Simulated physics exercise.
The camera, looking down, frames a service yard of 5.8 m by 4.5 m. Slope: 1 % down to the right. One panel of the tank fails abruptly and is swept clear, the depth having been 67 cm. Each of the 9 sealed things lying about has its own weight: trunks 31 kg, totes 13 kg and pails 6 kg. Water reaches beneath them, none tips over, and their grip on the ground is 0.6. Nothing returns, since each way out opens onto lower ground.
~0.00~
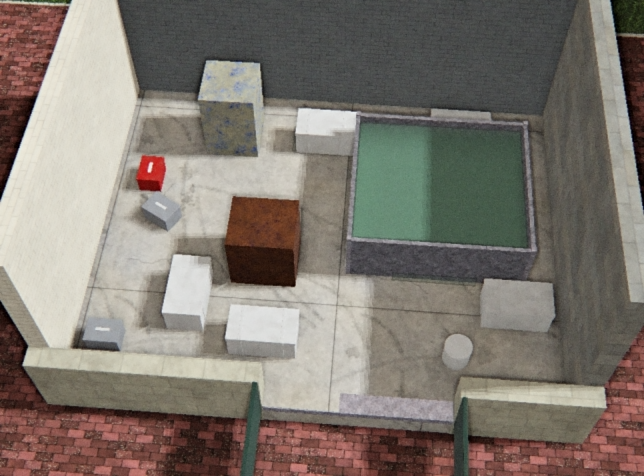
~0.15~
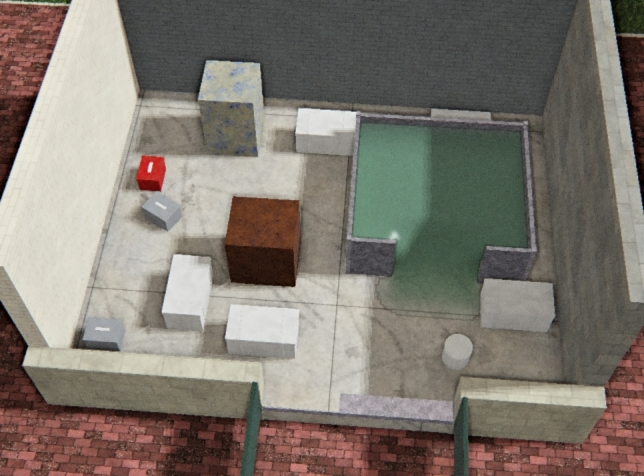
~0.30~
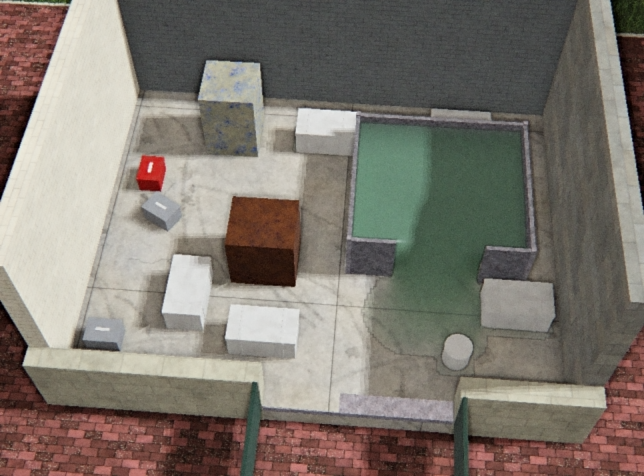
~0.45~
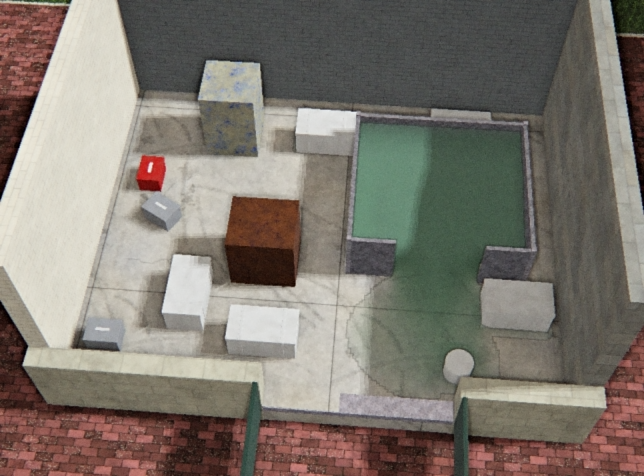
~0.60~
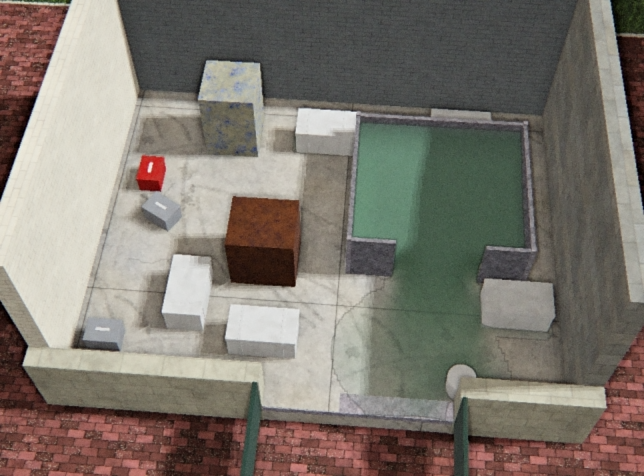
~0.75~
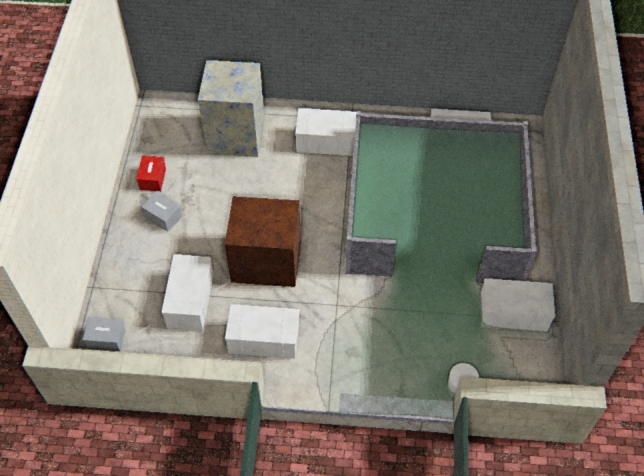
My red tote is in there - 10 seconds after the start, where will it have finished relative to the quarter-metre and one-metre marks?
Virtually static.
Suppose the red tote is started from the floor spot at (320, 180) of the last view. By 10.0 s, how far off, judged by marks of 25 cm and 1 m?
Short answer: It hardly moves.
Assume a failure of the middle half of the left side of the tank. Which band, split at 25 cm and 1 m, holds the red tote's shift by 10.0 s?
So, for the red tote: It is carried a long way.
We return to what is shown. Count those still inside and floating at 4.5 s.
Then: 1.
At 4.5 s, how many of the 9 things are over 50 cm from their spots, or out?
I count 1 of them.
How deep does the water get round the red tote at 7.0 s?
Depth approx. 0 cm.
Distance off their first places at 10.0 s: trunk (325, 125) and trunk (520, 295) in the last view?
Taking them in turn, the shifts are 0 cm and 10 cm.
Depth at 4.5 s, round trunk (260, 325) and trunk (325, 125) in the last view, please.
Depths: Near 2 cm, then near 0 cm.
After 2.0 s the red tote is near (150, 168), 0.0 m from its start, aground; 1 of 9 are out; 0 afloat.
After 4.5 s the red tote is near (150, 168), 0.0 m from its start, aground; 1 of 9 are out; 1 afloat.
After 7.0 s the red tote is near (150, 168), 0.0 m from its start, aground; 1 of 9 are out; 0 afloat.
After 10.0 s the red tote is near (150, 168), 0.0 m from its start, aground; 1 of 9 are out; 0 afloat.
